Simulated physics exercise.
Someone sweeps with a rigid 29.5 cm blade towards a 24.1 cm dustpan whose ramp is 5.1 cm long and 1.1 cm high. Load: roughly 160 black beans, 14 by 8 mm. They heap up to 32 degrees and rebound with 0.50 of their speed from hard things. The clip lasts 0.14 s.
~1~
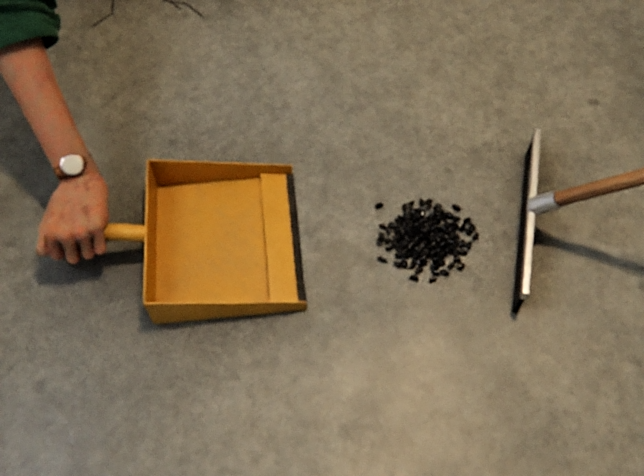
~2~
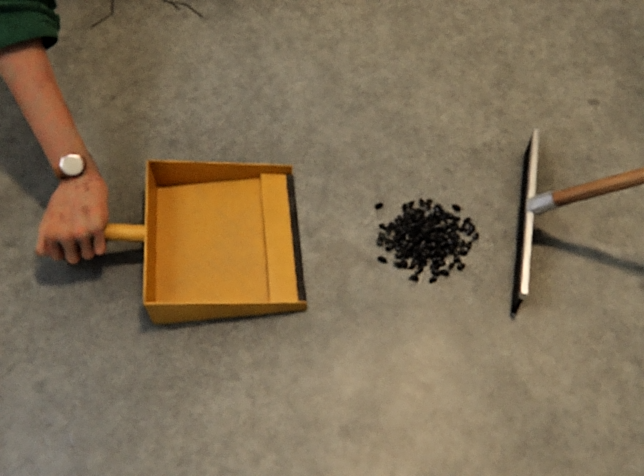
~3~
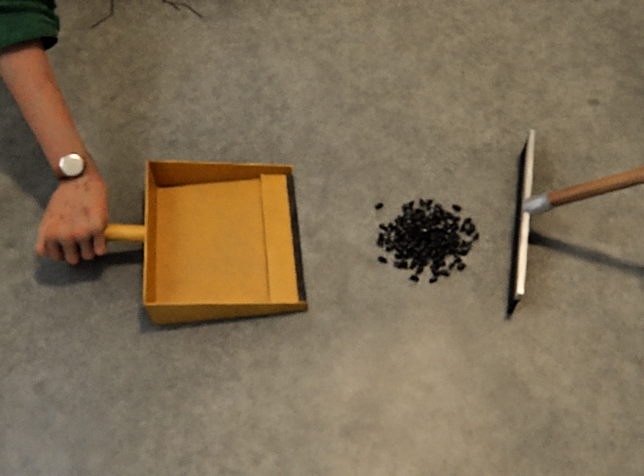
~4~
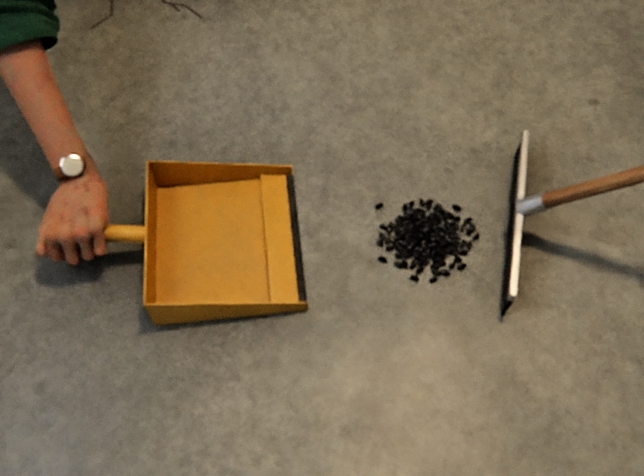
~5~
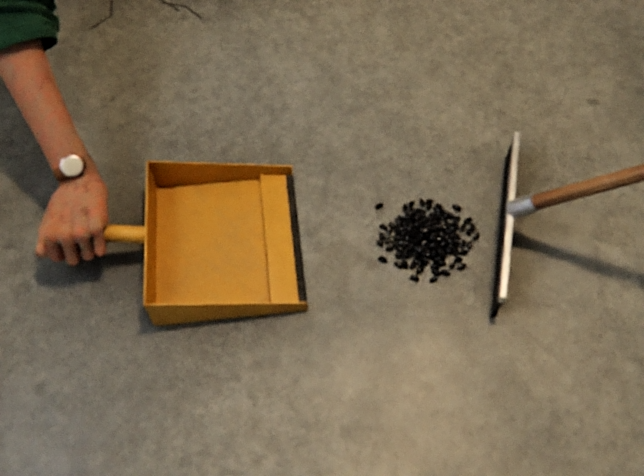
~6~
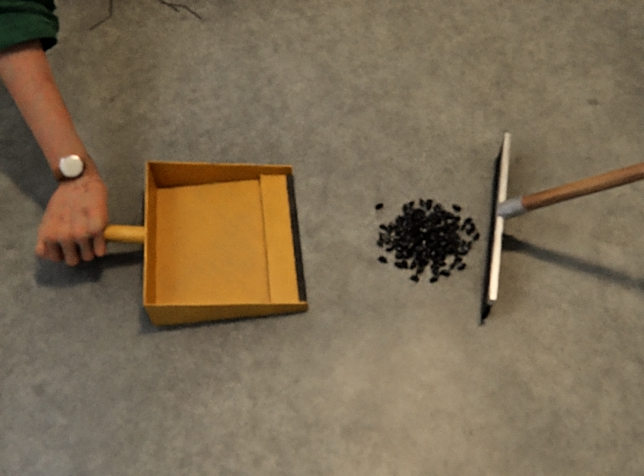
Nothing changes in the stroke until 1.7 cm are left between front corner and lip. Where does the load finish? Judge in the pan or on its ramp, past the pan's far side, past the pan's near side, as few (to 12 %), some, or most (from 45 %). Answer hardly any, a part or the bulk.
Pan hardly any, far side hardly any, near side hardly any.
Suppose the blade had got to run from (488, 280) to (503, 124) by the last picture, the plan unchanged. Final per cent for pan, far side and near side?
Pan 15, far 20, near 5.
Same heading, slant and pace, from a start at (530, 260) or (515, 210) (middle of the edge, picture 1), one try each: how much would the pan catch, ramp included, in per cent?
About 0 and 5 per cent.
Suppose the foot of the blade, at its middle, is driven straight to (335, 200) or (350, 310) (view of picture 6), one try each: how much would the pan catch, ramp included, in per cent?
About 20 and 0 per cent.
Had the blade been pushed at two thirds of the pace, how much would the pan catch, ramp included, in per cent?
Then about 0 per cent.
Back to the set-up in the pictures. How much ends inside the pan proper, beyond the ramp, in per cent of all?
Roughly 0 per cent.
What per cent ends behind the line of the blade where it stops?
Roughly 0 per cent.
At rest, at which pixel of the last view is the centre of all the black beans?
Near (321, 239).
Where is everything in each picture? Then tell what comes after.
Blade from (524, 295) to (536, 135), moved 0.0 cm, 0 of the pieces shifted so far; middle of the pieces at (428, 236); pan at (215, 246), in the first frame.
Blade from (523, 295) to (535, 135), moved 0.2 cm, 0 of the pieces shifted so far; middle of the pieces at (428, 236), in the second frame.
Blade from (519, 296) to (531, 136), moved 0.9 cm, 0 of the pieces shifted so far; middle of the pieces at (428, 237), in the third frame.
Blade from (512, 297) to (524, 137), moved 1.9 cm, 0 of the pieces shifted so far; middle of the pieces at (428, 237), in the fourth frame.
Blade from (502, 299) to (516, 138), moved 3.4 cm, 0 of the pieces shifted so far; middle of the pieces at (429, 237), in the fifth frame.
Blade from (492, 300) to (506, 140), moved 4.9 cm, 0 of the pieces shifted so far; middle of the pieces at (429, 236); pan at (215, 247), in the sixth frame.
Then, 0.23 s after the last picture, middle of the blade 18 cm from the lip; 0 % over the lip, far side 0 %, near side 0 %.
Then, 0.38 s after the last picture, middle of the blade 10 cm from the lip; 0 % over the lip, far side 0 %, near side 0 %.
Then, 0.65 s after the last picture, middle of the blade 6 cm from the lip; 5 % over the lip, far side 5 %, near side 0 %.
In the end, pan 5 %, far side 5 %, near side 0 %, in front of the lip or behind the blade 90 %.
